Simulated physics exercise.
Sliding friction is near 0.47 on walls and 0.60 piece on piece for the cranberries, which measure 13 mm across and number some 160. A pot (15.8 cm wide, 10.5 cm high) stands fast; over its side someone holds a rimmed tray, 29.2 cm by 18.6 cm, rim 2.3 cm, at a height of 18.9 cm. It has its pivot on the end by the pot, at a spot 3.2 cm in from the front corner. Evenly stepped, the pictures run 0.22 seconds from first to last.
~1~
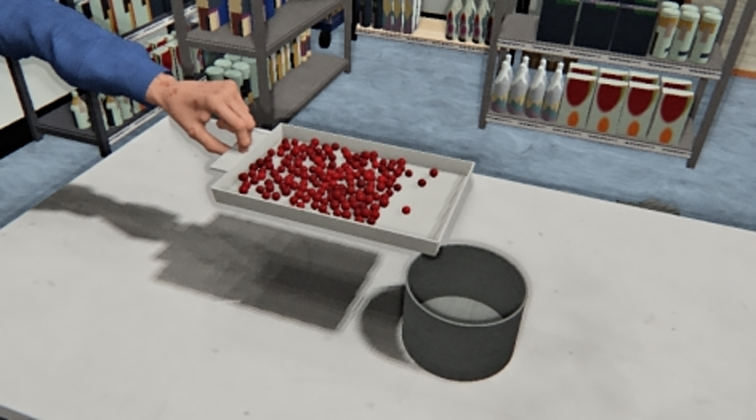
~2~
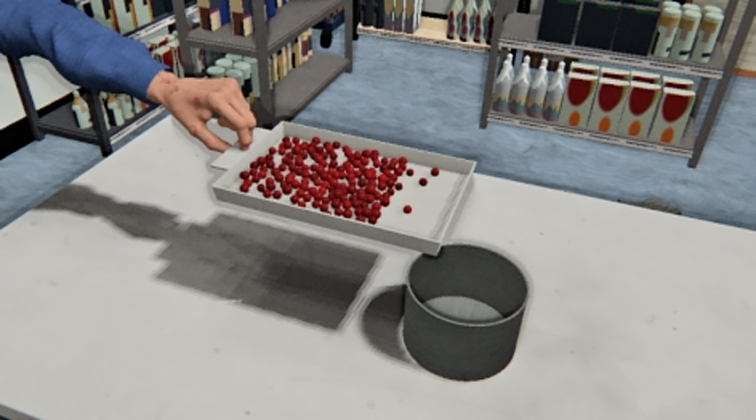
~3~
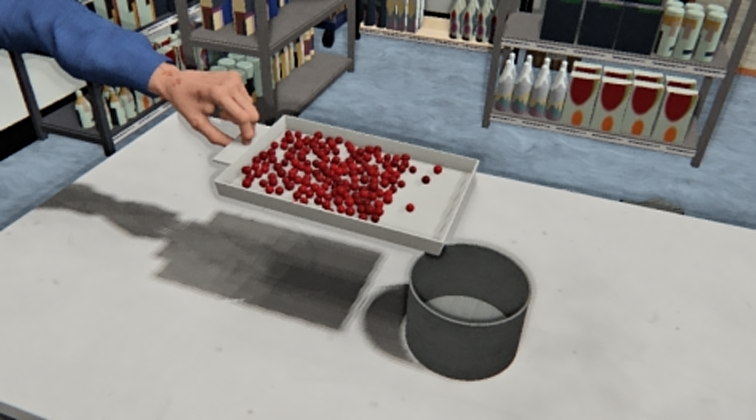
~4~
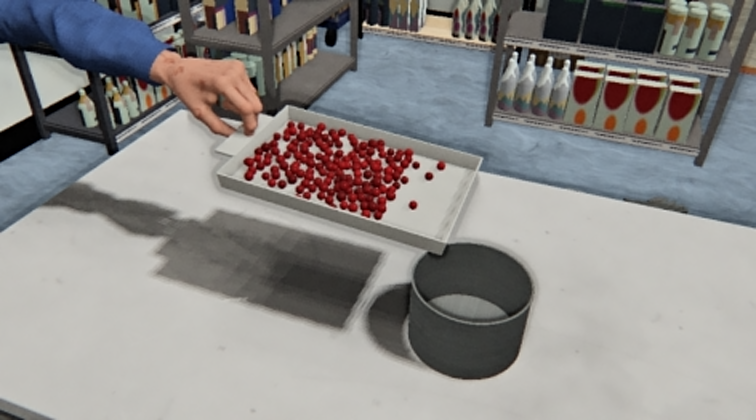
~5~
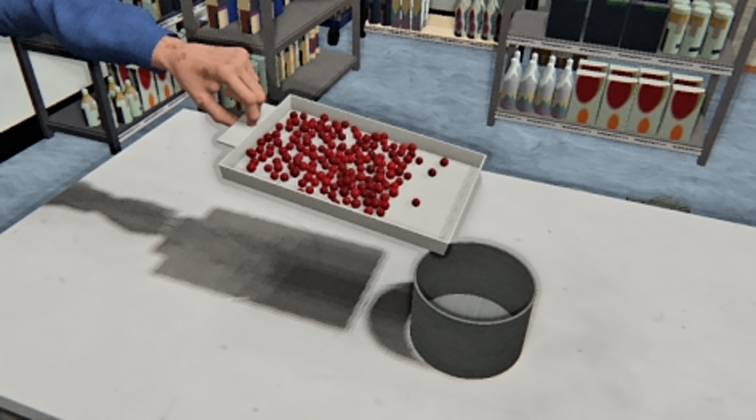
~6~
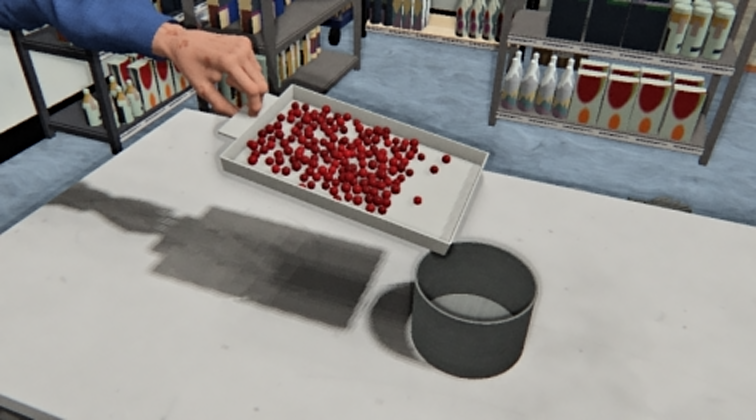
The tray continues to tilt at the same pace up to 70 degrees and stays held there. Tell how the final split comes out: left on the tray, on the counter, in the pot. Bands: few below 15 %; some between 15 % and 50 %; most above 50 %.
Tray: Most; counter: Few; pot: Few.
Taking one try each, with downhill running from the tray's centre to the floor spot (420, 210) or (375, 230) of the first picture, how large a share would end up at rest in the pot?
About 5 per cent on the first try and 0 per cent on the second.
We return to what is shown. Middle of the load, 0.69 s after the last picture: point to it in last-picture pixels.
I'd put it close to (435, 181).
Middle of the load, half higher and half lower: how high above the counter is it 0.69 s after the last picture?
The halfway mark sits at about 26 cm.
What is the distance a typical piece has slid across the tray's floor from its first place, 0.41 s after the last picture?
By then it sits near 8 cm from where it began.
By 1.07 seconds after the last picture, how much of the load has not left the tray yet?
Roughly 95 per cent.
Then, 0.41 s after the last picture, tilt 39 degrees; the tray holds 100 %, the pot 0 %.
Then, 0.69 s after the last picture, tilt 58 degrees; the tray holds 100 %, the pot 0 %.
Then, 1.07 s after the last picture, tilt 70 degrees; the tray holds 95 %, the pot 5 %.
In the end, tray 95 %, counter 0 %, pot 5 %.
